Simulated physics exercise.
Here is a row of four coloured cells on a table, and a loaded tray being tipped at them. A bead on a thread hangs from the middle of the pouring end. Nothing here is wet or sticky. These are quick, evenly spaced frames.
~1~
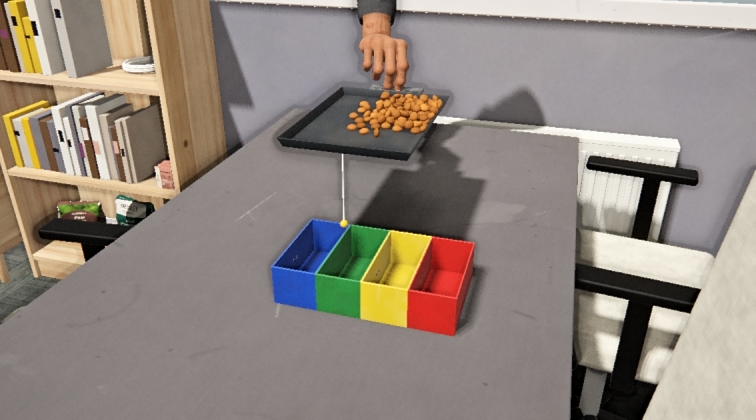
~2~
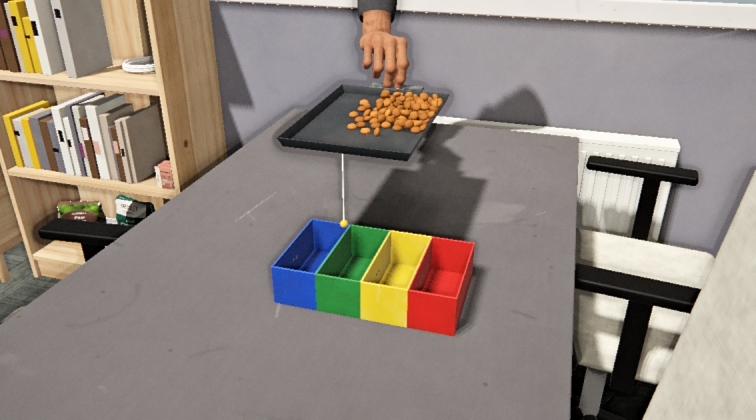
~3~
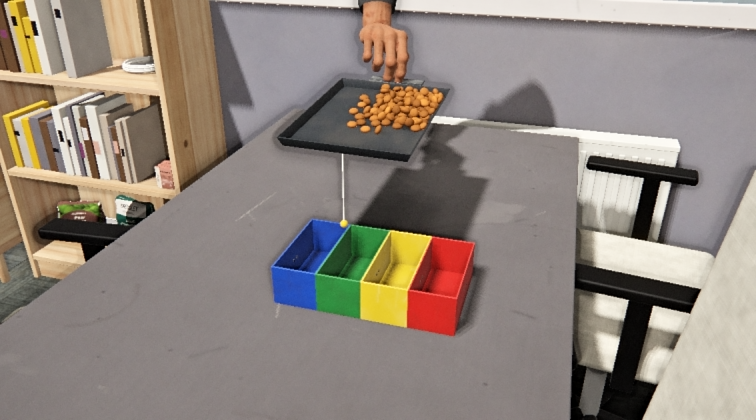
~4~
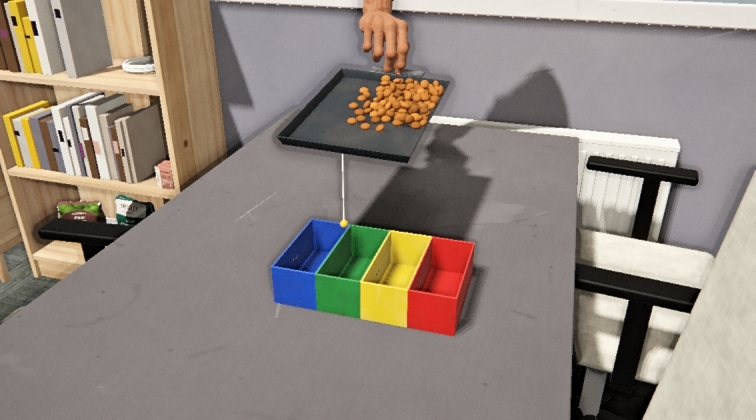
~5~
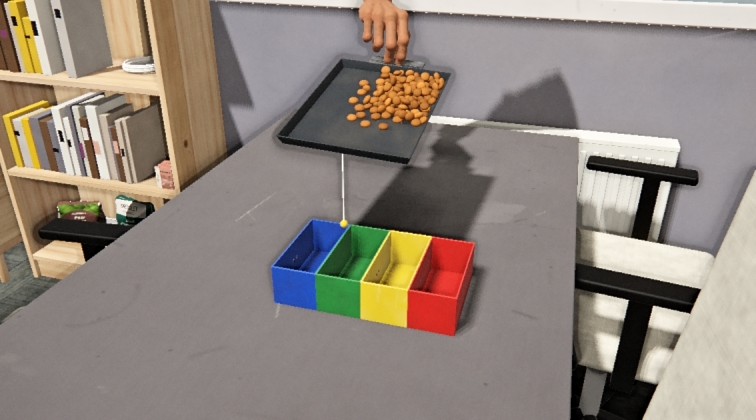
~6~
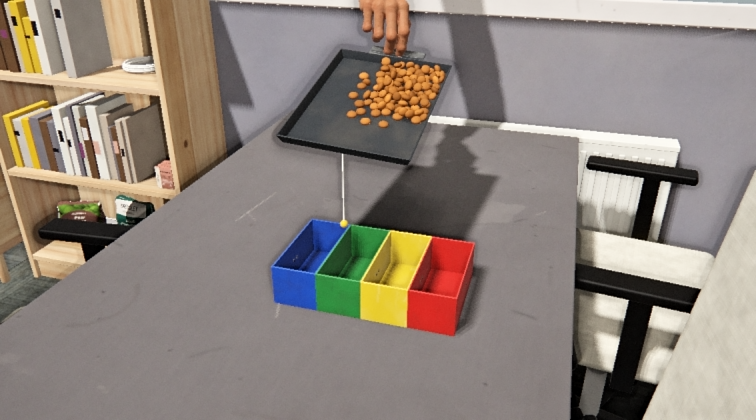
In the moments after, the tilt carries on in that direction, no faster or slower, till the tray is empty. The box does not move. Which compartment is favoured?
The yellow cell gets the most.
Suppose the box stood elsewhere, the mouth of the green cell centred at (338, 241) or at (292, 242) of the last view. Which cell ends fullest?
In turn: That yellow cell; the cell in red.
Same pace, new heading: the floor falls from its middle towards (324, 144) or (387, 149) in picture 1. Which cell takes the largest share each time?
In turn: The blue cell; the yellow cell.
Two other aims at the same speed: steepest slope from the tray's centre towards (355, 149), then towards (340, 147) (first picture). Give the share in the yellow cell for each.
Near 40 % and 10 %.
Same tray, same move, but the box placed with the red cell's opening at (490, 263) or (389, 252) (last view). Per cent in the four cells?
In turn 90 and 80 in a hundred.
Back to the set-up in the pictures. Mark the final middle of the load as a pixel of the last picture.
Around (386, 290).
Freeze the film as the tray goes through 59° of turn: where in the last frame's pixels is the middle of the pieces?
Roughly at (388, 156).
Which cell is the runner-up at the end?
In second place: Green.
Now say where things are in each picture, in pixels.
The first frame shows corners of the pouring end at (282, 137) and (407, 151), level; middle of the load at (404, 114), bits of cat kibble; bead on its thread at (344, 224); blue cell at (294, 285); green cell at (338, 293); yellow cell at (384, 301); red cell at (431, 309).
The second frame shows corners of the pouring end at (282, 137) and (407, 151), level; middle of the load at (404, 112).
The third frame shows corners of the pouring end at (282, 136) and (407, 152), tipped barely, lowest at the right corner; middle of the load at (404, 109).
The fourth frame shows corners of the pouring end at (282, 135) and (407, 154), tipped a little, lowest at the right corner; middle of the load at (404, 103).
The fifth frame shows corners of the pouring end at (282, 134) and (407, 155), tipped a little, lowest at the right corner; middle of the load at (404, 97).
The sixth frame shows corners of the pouring end at (282, 133) and (407, 157), tipped a little, lowest at the right corner; middle of the load at (404, 92); blue cell at (294, 285); green cell at (338, 293); yellow cell at (384, 301); red cell at (431, 309).
Soon after the last picture, tray tipped steeply; about two thirds on the tray; a small part in the yellow cell; a stray few in the green cell; a stray few in the red cell; about a quarter falling or outside the box.
A little later, tray tipped right over; a stray few on the tray; about half in the yellow cell; about a quarter in the green cell; a small part in the red cell; a stray few in the blue cell; a small part falling or outside the box.
Later still, tray tipped past a quarter turn; about two thirds in the yellow cell; about a quarter in the green cell; a small part in the red cell; a small part in the blue cell.
At rest, tray tipped past a quarter turn; about two thirds in the yellow cell; about a quarter in the green cell; a small part in the red cell; a small part in the blue cell.
